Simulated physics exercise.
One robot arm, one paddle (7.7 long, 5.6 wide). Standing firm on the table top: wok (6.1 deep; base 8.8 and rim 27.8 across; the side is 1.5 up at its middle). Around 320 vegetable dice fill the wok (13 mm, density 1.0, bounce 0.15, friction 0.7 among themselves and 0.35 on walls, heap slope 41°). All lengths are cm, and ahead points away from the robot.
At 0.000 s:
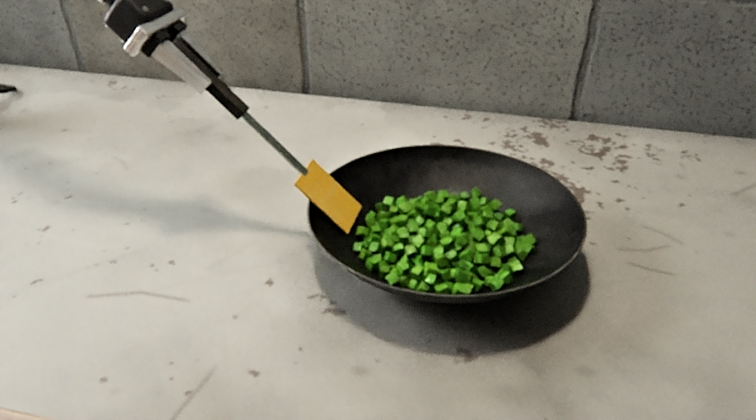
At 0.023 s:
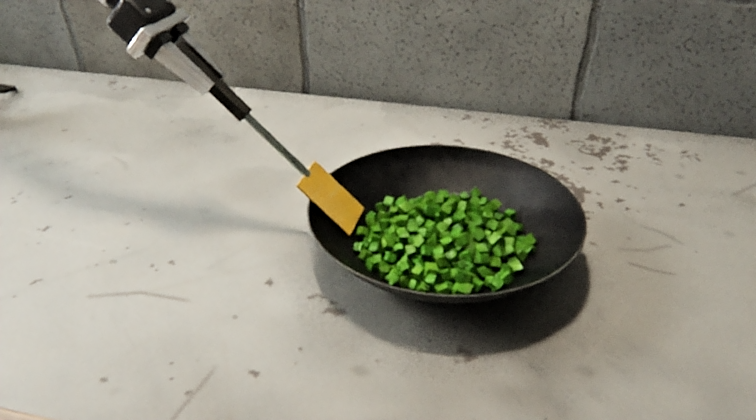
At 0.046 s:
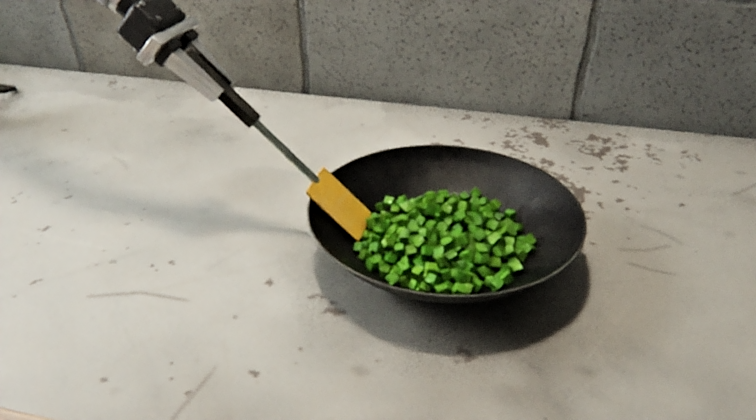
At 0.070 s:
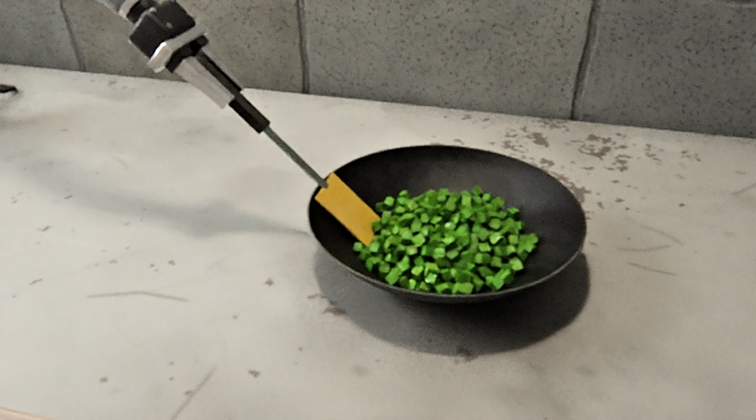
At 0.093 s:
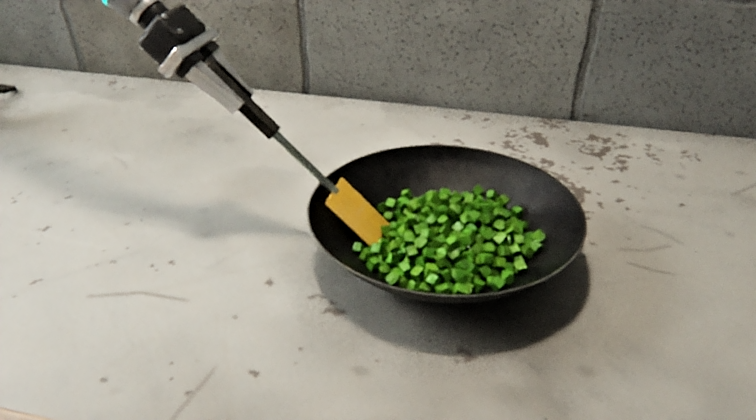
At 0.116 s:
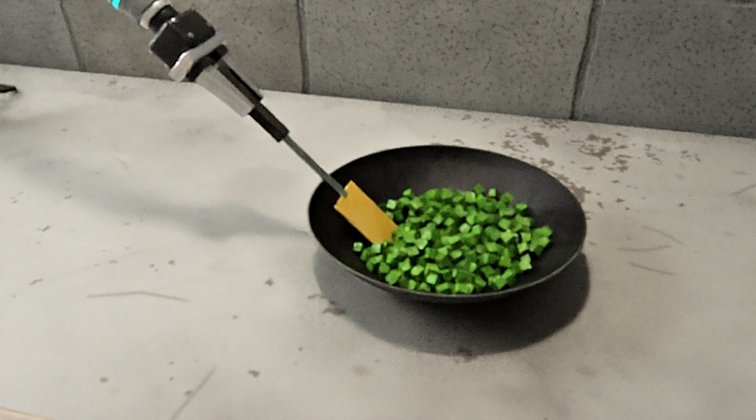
A robot arm holding a yellow paddle lowers it slightly at the left side of a black wok of green vegetable dice on a table top. The paddle then slides right and down into the pile's left edge, and the dice shift a little to the right, the heap spreading slightly.
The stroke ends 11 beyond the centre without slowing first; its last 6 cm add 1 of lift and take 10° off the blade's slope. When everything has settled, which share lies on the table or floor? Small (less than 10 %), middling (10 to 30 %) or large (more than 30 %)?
Share on the table or floor: Middling (10 to 30 %).
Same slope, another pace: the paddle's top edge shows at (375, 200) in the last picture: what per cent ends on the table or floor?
Some 30 per cent.
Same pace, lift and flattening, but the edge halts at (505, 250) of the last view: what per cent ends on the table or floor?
Some 5 per cent.
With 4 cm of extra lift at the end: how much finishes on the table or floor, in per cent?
Some 20 per cent.
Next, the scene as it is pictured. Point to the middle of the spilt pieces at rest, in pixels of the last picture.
Near (624, 288).
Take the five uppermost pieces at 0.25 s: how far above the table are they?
Some 6 cm.
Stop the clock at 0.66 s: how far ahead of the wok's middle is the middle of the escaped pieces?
Some 18 cm.
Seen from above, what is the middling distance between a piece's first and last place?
About 4 cm.
After 0.25 s, sloping 44°, highest piece 7 above the table; 319 in the wok.
After 0.39 s, sloping 41°, highest piece 8 above the table; 315 in the wok, 1 on the table or floor, 3 on the blade or in flight.
After 0.66 s, sloping 34°, highest piece 8 above the table; 255 in the wok, 61 on the table or floor, 3 on the blade or in flight.
After 1.71 s, sloping 34°, highest piece 8 above the table; 255 in the wok, 64 on the table or floor.
At rest, 255 in the wok, 64 on the table or floor. That is 20 % on the table or floor.
